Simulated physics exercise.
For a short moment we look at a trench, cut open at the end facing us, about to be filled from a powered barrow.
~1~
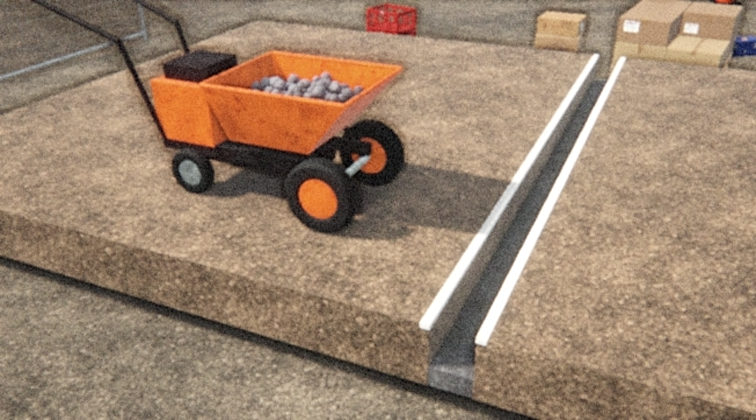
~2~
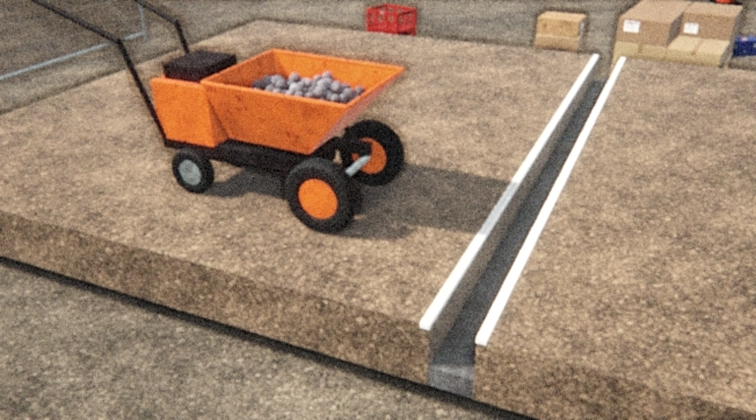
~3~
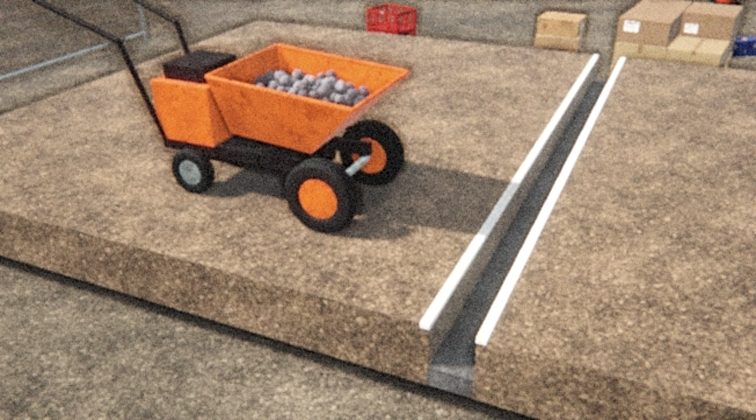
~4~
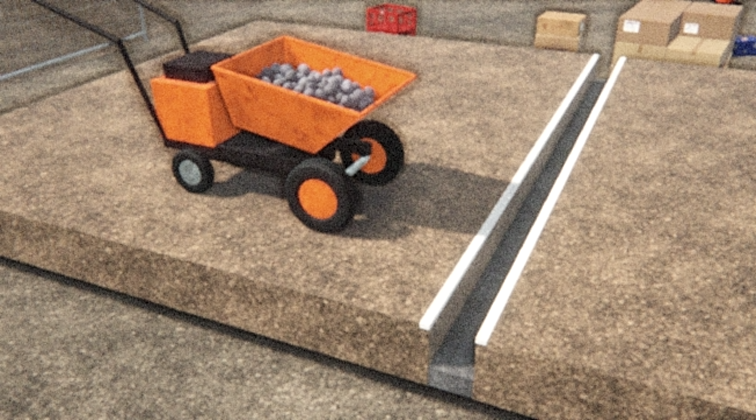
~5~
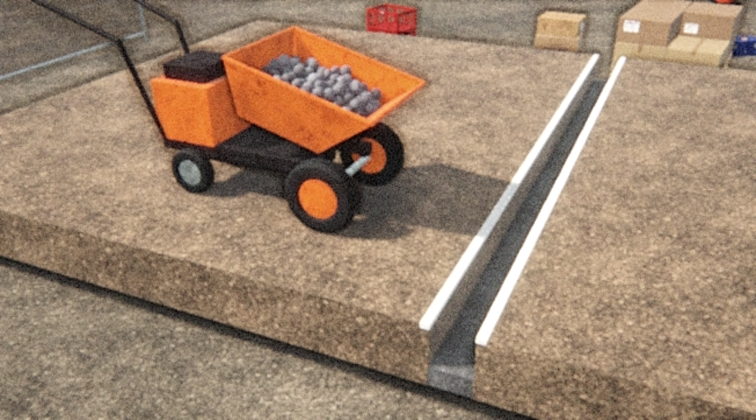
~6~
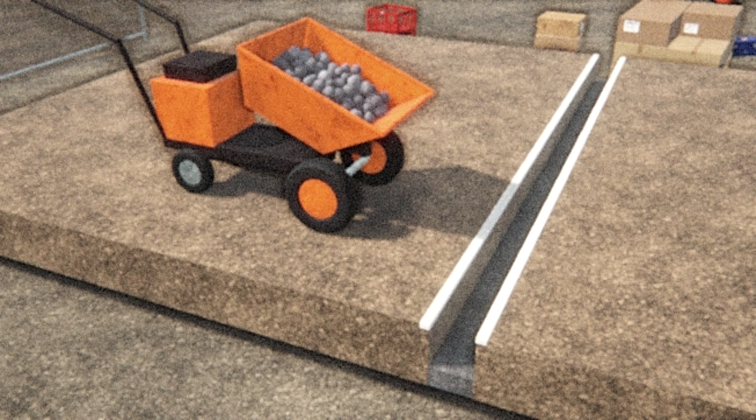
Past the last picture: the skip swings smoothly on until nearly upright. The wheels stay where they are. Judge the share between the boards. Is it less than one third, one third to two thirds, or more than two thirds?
The share between the boards is one third to two thirds.
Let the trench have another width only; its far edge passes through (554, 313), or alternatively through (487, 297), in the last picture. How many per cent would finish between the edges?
In order: Some 60 per cent, then some 50 per cent.
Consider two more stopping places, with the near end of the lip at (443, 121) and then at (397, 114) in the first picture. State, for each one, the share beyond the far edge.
Position 1 near 90 %, position 2 near 30 %.
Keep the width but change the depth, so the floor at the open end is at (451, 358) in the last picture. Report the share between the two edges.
50 %.
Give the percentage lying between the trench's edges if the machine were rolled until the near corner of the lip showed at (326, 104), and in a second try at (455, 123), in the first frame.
Around 40 % the first time and around 0 % the second.
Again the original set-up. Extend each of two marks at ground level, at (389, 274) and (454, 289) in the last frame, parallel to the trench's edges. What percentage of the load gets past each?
Result, first then second: 90 %, 60 %.
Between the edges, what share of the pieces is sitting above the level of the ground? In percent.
Roughly 0 %.
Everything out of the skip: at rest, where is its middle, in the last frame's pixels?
(493, 253).
Soon, skip tipped steeply; all in the skip.
A while on, skip tipped right over; about two thirds in the skip; about a quarter short of the trench; a small part in or heaped over the trench.
Towards the end, skip tipped right over; a small part in the skip; about a third short of the trench; about half in or heaped over the trench; a small part beyond it.
Finally, skip tipped right over; a small part in the skip; about a third short of the trench; about half in or heaped over the trench; a small part beyond it.
